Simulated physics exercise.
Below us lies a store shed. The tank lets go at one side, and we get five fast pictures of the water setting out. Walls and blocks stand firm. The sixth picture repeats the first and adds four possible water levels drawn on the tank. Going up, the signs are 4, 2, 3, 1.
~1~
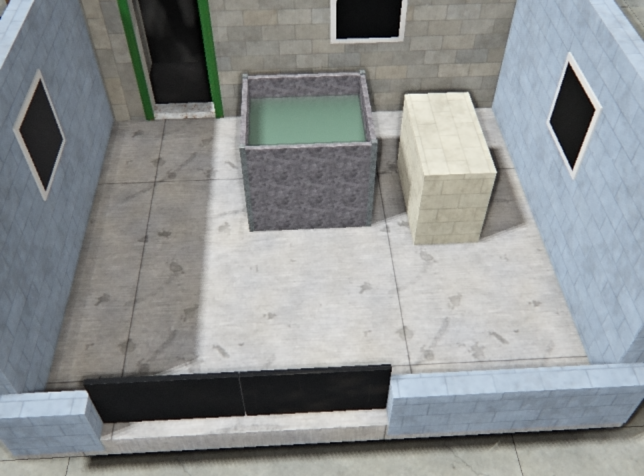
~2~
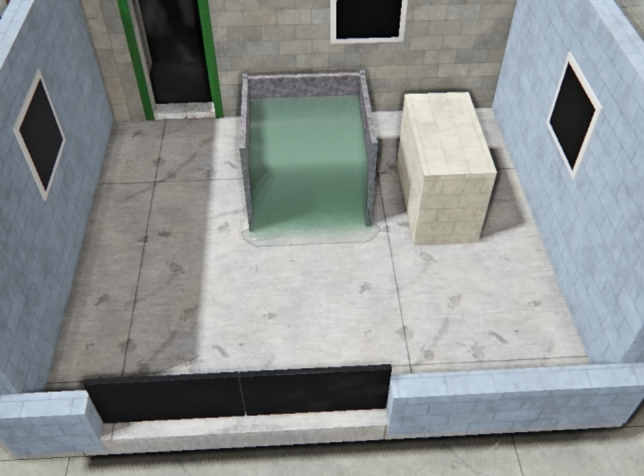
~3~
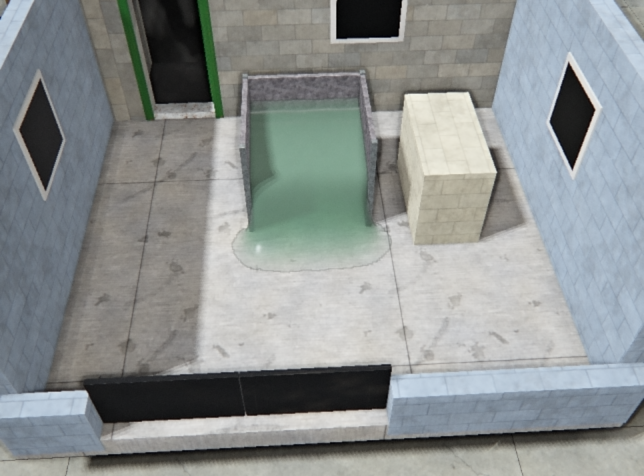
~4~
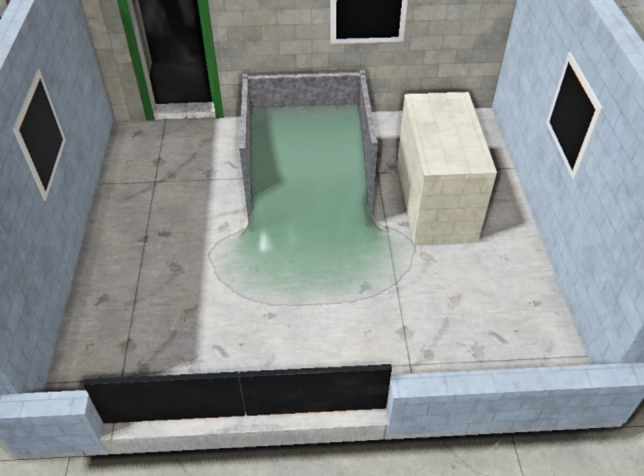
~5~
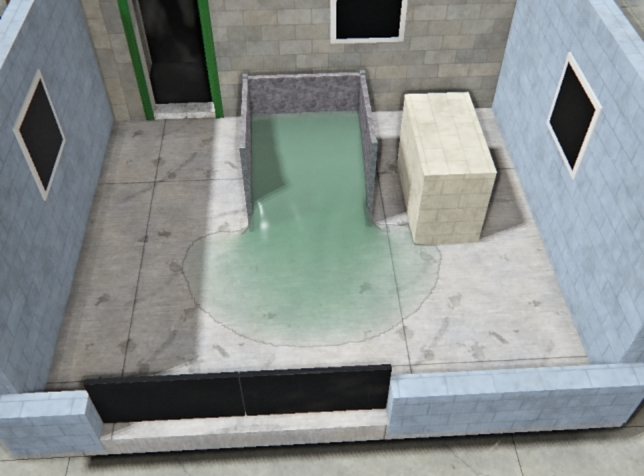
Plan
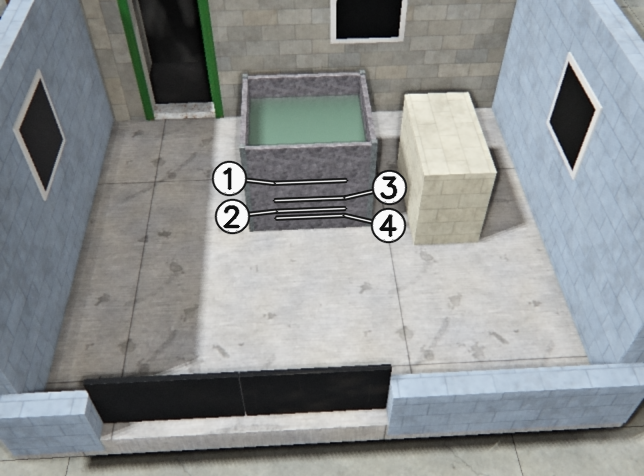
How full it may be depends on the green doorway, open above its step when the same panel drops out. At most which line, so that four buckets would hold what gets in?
1.
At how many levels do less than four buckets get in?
All of them.
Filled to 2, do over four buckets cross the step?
No.
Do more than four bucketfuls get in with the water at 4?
No.
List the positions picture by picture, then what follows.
Water in the tank at rest, its middle at (307, 127); foot of the green doorway at (185, 118); shut gate at (241, 380).
Water covers 2 % of the ground and shows as far out as (371, 230).
Water covers 5 % of the ground and shows as far out as (383, 245).
Water covers 10 % of the ground and shows as far out as (398, 271).
Water covers 17 % of the ground and shows as far out as (380, 327).
On the marked copy, 1 at (309, 181); 2 at (310, 209); 3 at (310, 199); 4 at (310, 216); from the bottom up 4, 2, 3, 1.
If 1 is chosen, a splash gets over, under a bucket.
If 2 is chosen, nothing gets over.
If 3 is chosen, nothing gets over.
If 4 is chosen, nothing gets over.
